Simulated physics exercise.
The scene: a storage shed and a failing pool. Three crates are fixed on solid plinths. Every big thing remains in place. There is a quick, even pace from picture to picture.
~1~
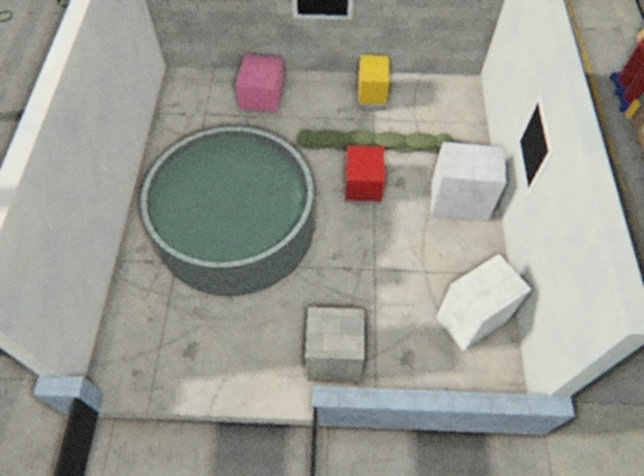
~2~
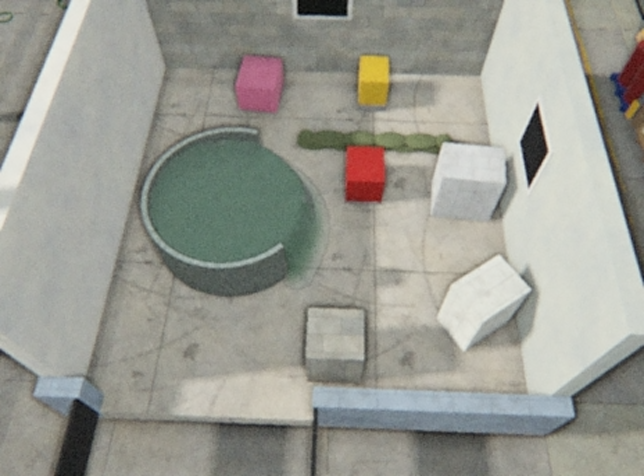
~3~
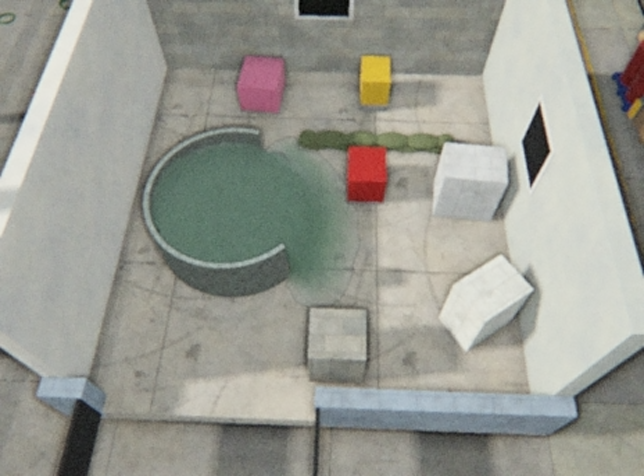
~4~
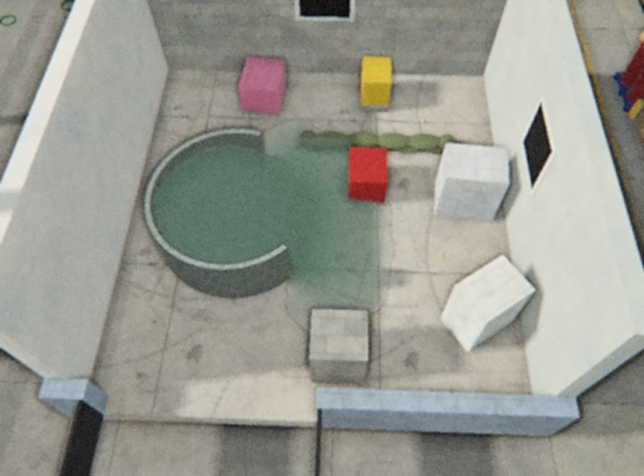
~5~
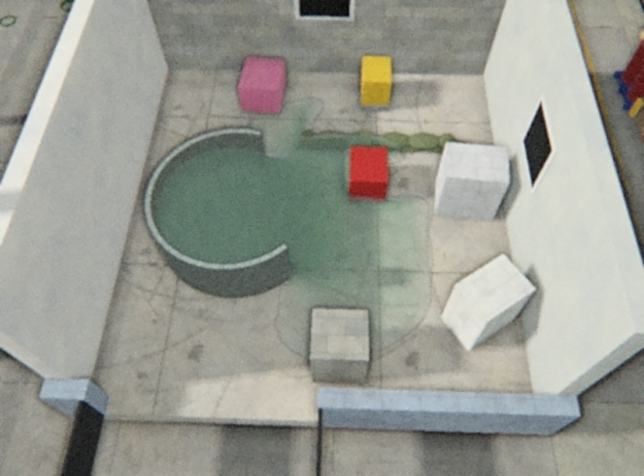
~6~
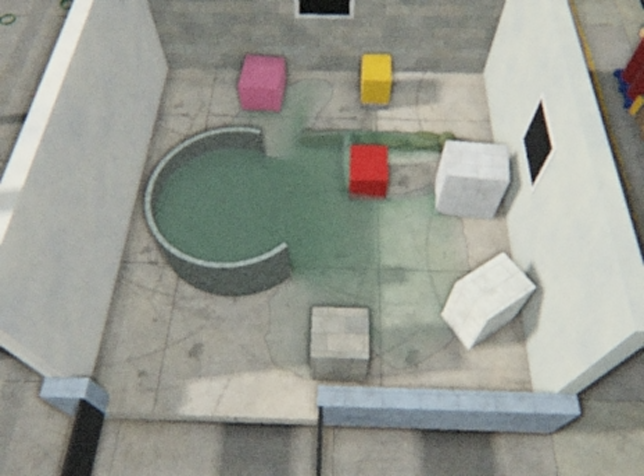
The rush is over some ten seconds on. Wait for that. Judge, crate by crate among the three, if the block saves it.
Pink crate: Block fails, wet; yellow crate: Block fails, wet; red crate: Block fails, wet.
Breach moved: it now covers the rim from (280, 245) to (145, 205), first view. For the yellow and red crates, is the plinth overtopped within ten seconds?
As I see it, the yellow one is not reached, and the red one is not reached.
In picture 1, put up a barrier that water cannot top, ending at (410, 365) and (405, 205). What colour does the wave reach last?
Looks like the yellow-painted one.
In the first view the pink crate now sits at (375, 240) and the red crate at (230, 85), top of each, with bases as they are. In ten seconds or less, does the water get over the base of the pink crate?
I'd say the pink crate is hit by the flood.
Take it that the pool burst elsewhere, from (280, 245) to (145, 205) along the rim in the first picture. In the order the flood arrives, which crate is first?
The pink crate.
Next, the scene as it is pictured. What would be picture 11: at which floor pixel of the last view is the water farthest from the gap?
Roughly (523, 407).
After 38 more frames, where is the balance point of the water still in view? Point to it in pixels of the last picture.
I would point to (334, 212).
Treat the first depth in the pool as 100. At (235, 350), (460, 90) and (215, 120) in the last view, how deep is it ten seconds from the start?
Approx. values, in order: 10 %, 10 %, 14 %.
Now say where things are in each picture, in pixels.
The first picture shows the round tank at (228, 195) is whole and still.
In the second picture, the front is at (290, 282), out from the gap at (307, 202).
In the third picture, the front is at (285, 142), out from the gap at (309, 204).
In the fourth picture, the front is at (298, 122), out from the gap at (310, 207).
In the fifth picture, water pours out at (311, 208) and has run to (303, 102).
In the sixth picture, water pours out at (311, 206) and has run to (307, 82).
A moment on, water covers 55 % of the floor; the pink crate water round its plinth, the yellow crate water round its plinth, the red crate water round its plinth.
Next, water covers 65 % of the floor; the pink crate water round its plinth, the yellow crate water round its plinth, the red crate water round its plinth.
Then, water covers 75 % of the floor; the pink crate water round its plinth, the yellow crate water round its plinth, the red crate water round its plinth.
Later, water covers 95 % of the floor; the pink crate water round its plinth, the yellow crate water round its plinth, the red crate water round its plinth.
In the end, water covers 95 % of the floor; the pink crate was topped, the yellow crate was topped, the red crate was topped.
